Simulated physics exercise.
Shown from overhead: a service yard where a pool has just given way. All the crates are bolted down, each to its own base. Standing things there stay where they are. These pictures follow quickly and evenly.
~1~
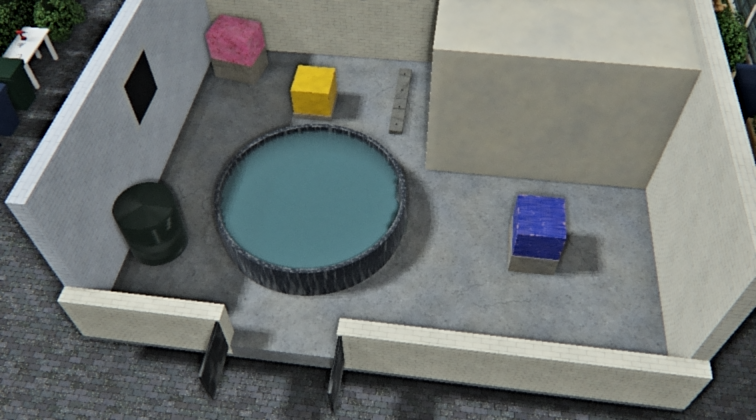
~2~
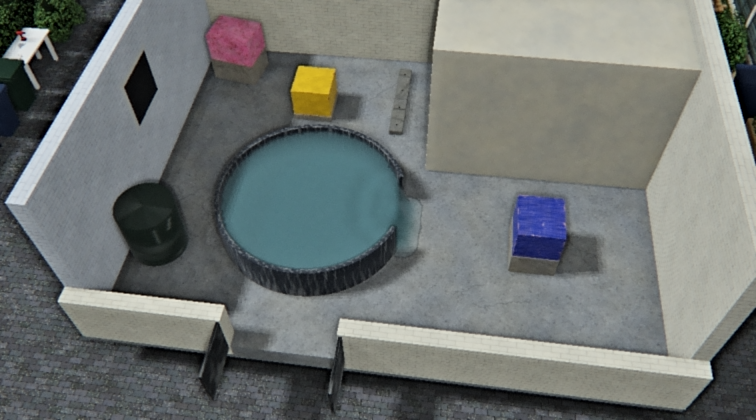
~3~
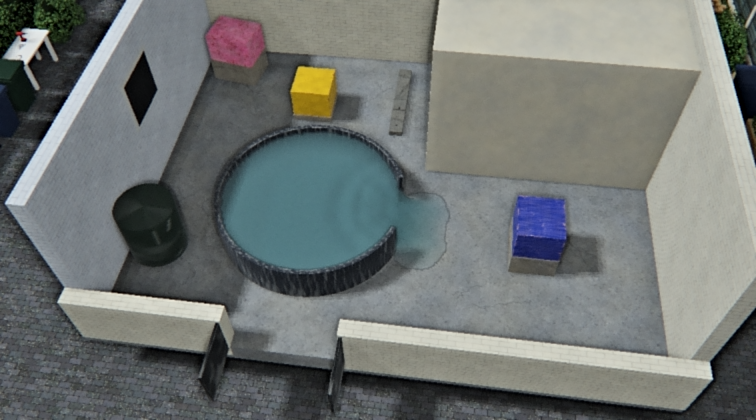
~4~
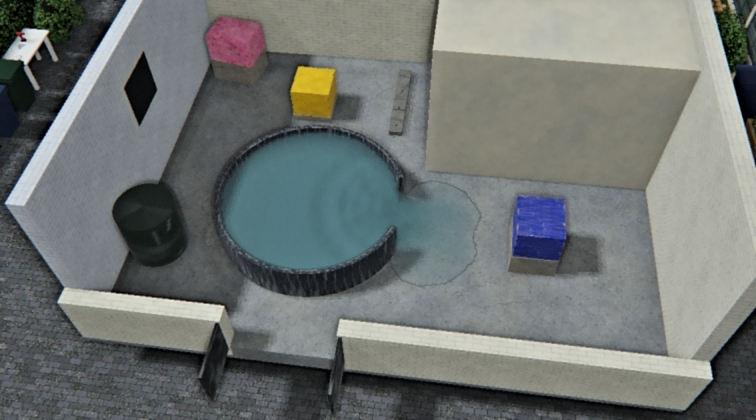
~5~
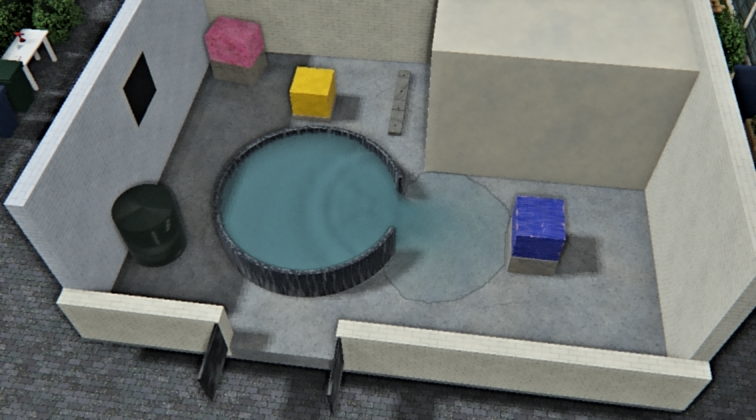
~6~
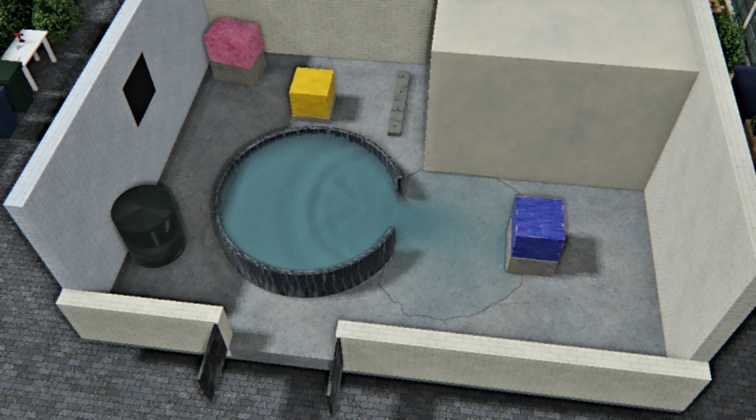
In a walled service yard seen from overhead, a round pool of still water sits among pink, yellow and blue blocks on bases. A gap opens in its right side and water pours out, rippling the pool's surface. The shallow sheet fans across the grey floor, spreading rightward to the blue block.
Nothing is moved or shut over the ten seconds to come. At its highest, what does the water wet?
As I see it, the pink crate avoids any dampness from the water. The blue crate avoids any dampness from the water. The yellow crate avoids any dampness from the water.
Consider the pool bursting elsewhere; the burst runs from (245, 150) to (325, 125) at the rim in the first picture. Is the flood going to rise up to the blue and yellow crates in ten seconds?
So the blue crate remains untouched while the yellow crate goes wet.
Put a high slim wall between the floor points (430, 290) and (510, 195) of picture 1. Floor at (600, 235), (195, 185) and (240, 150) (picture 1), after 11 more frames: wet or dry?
Taking the three spots in order: Soaked, spared, spared.
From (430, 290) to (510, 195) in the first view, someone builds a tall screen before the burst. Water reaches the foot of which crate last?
It is the crate marked pink.
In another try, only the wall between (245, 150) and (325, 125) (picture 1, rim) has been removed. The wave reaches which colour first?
Answer: The crate marked yellow.
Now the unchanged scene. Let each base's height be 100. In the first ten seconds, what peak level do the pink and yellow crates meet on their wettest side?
Respectively 0 % and 40 %.
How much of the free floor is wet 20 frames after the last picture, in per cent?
It comes to 40 per cent.
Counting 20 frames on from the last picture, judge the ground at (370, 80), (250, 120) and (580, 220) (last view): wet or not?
Status per point, in sequence: Unwetted, then unwetted, then waterlogged.
A moment on, water covers 25 % of the floor; the pink crate not reached, the blue crate water round its plinth, the yellow crate not reached.
Next, water covers 30 % of the floor; the pink crate not reached, the blue crate water round its plinth, the yellow crate not reached.
Then, water covers 40 % of the floor; the pink crate not reached, the blue crate water round its plinth, the yellow crate not reached.
Later, water covers 55 % of the floor; the pink crate not reached, the blue crate water round its plinth, the yellow crate water round its plinth.
In the end, water covers 70 % of the floor; the pink crate stayed above the water, the blue crate stayed above the water, the yellow crate stayed above the water.
